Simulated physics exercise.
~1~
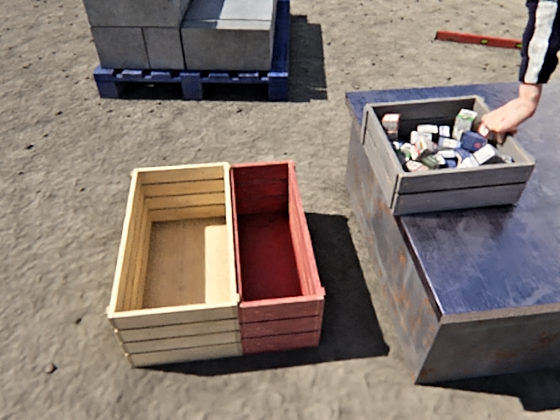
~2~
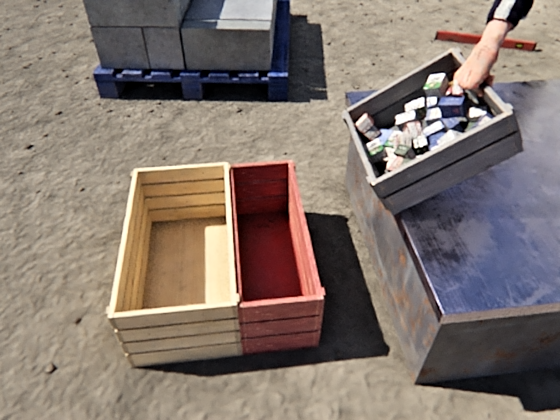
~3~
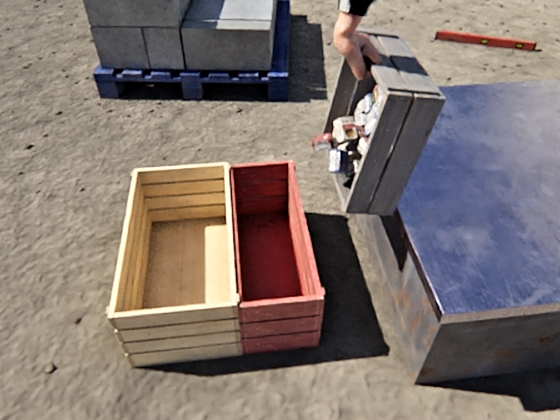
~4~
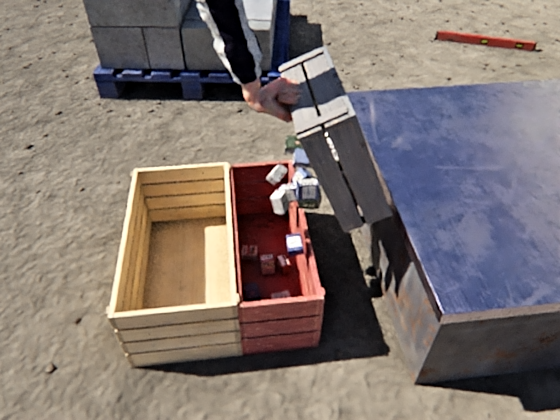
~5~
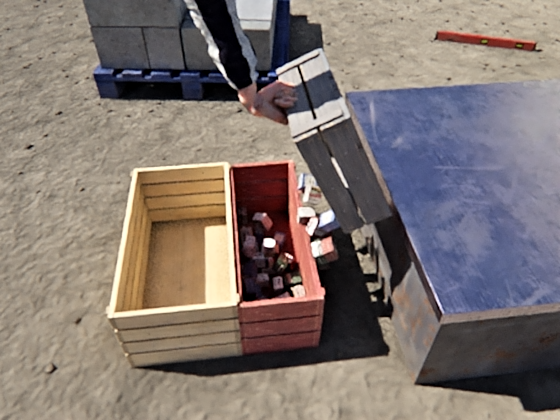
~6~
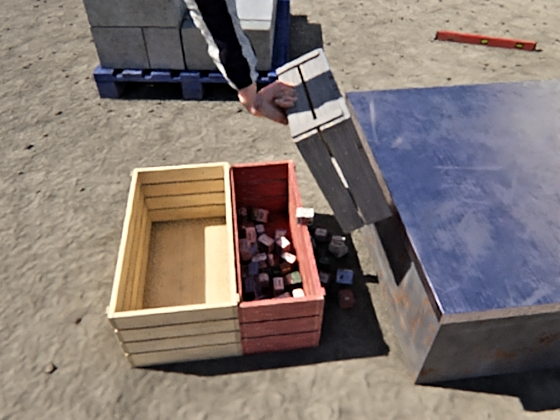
On sandy ground beside a metal bench, a hand tips a grey crate of small cartons over the bench's end, pouring them toward a red box joined to a pale wooden bin; most land in the red box, several fall on the ground beside it, and the bin stays empty.
